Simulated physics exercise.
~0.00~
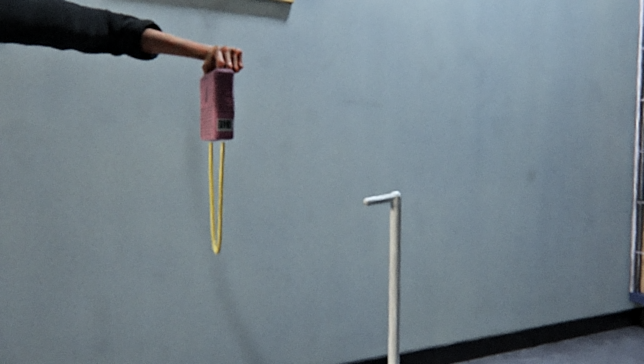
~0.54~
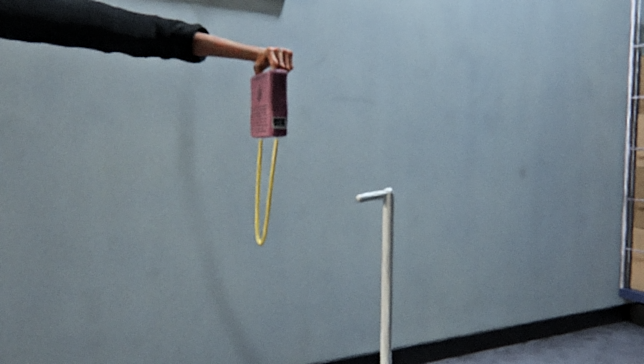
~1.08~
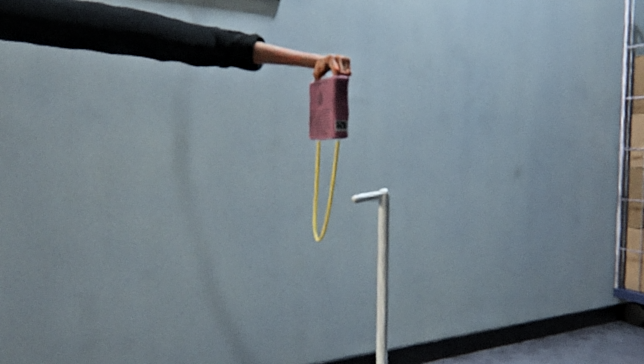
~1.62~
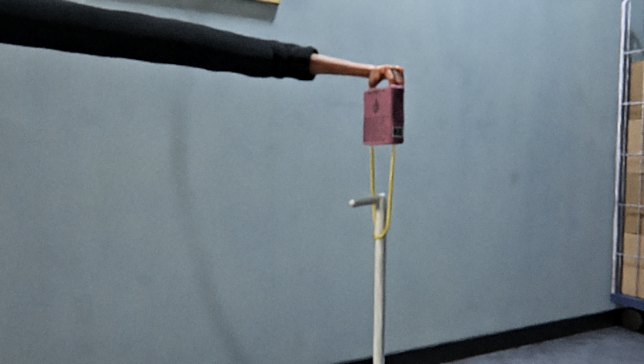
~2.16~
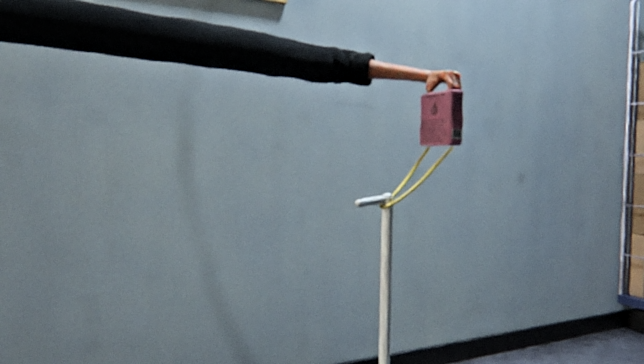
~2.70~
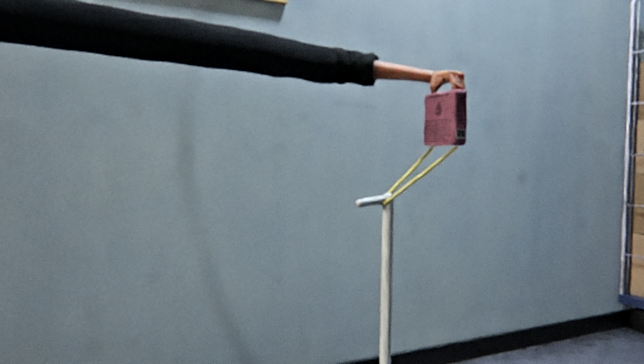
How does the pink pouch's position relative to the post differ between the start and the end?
At the start the pouch hangs well to the left of the post. By the end it is held up just to the right of the post.
